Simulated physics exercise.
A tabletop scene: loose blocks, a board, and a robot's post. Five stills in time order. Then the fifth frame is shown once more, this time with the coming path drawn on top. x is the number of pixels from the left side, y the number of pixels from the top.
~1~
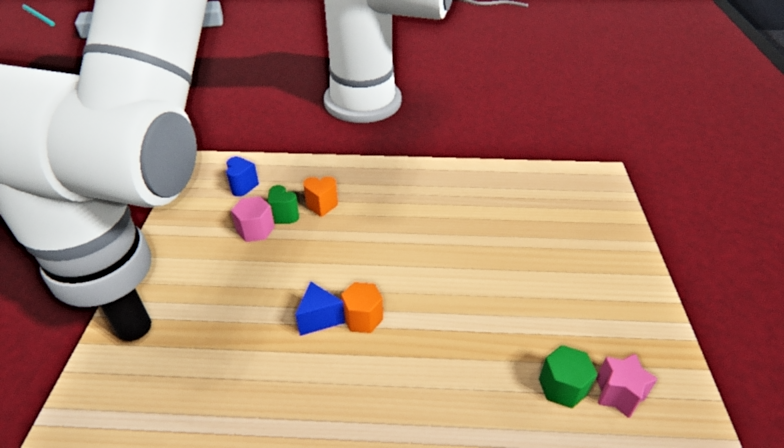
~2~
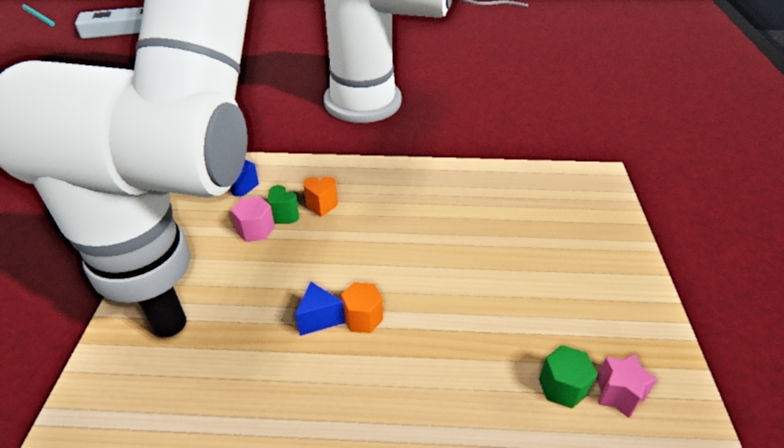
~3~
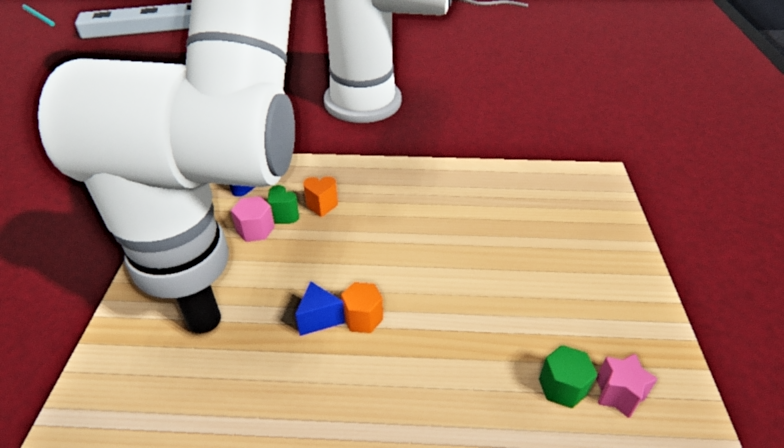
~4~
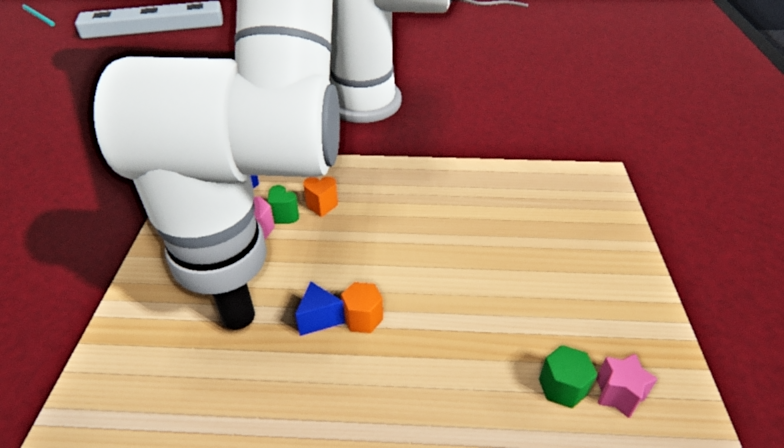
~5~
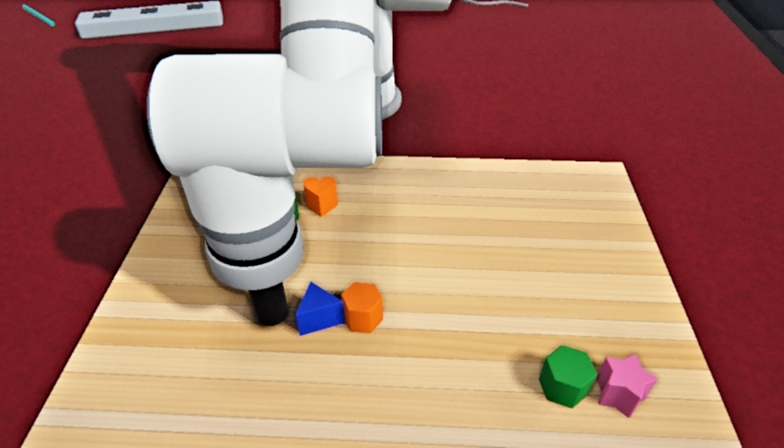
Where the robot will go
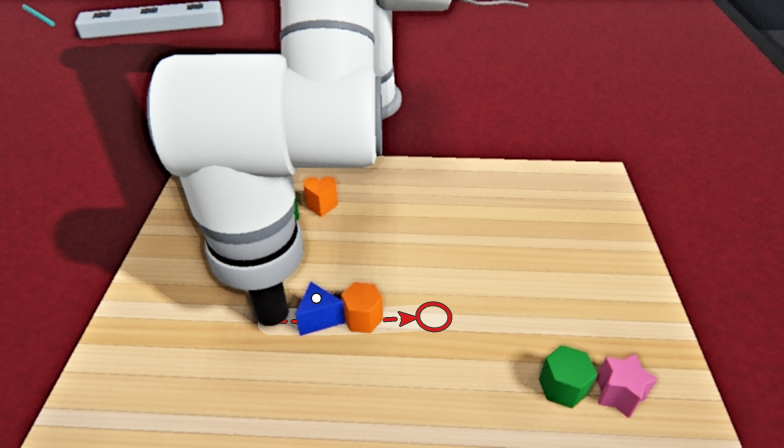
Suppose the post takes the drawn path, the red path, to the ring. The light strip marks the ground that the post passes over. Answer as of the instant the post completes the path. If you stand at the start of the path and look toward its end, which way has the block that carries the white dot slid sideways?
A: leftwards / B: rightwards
The correct letter is B.
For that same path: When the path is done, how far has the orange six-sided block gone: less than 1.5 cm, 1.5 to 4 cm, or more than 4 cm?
Shift of over 4 cm.
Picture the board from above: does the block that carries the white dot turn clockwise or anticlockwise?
Verdict: Clockwise.
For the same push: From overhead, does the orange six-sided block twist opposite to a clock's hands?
That would be a yes.
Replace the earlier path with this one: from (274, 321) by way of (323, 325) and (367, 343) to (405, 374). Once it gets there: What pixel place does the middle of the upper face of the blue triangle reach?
The middle of the upper face of the blue triangle will lie at about (410, 317) in the picture.
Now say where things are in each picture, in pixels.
Post tip at (135, 328); block tops, blue triangle at (316, 298); orange six-sided block at (362, 296), in the first frame.
Post at (170, 324); blocks unchanged, in the second frame.
Post at (205, 321); blocks unchanged, in the third frame.
Post at (239, 317); blocks unchanged, in the fourth frame.
Post at (272, 313); blue triangle at (316, 298); orange six-sided block at (362, 296), in the fifth frame.
Path on the board, from (274, 321) through (354, 321) to (434, 317); the dot is on the blue triangle.
What follows on the original path. One third of the way, post at (329, 314); blue triangle at (359, 303); orange six-sided block at (392, 291), turned 40° anticlockwise.
Two thirds of the way, post at (381, 312); blue triangle at (409, 311); orange six-sided block at (419, 285), turned 85° anticlockwise.
At the end, post at (434, 309); blue triangle at (451, 318), turned 65° clockwise; orange six-sided block at (453, 272), turned 140° anticlockwise.
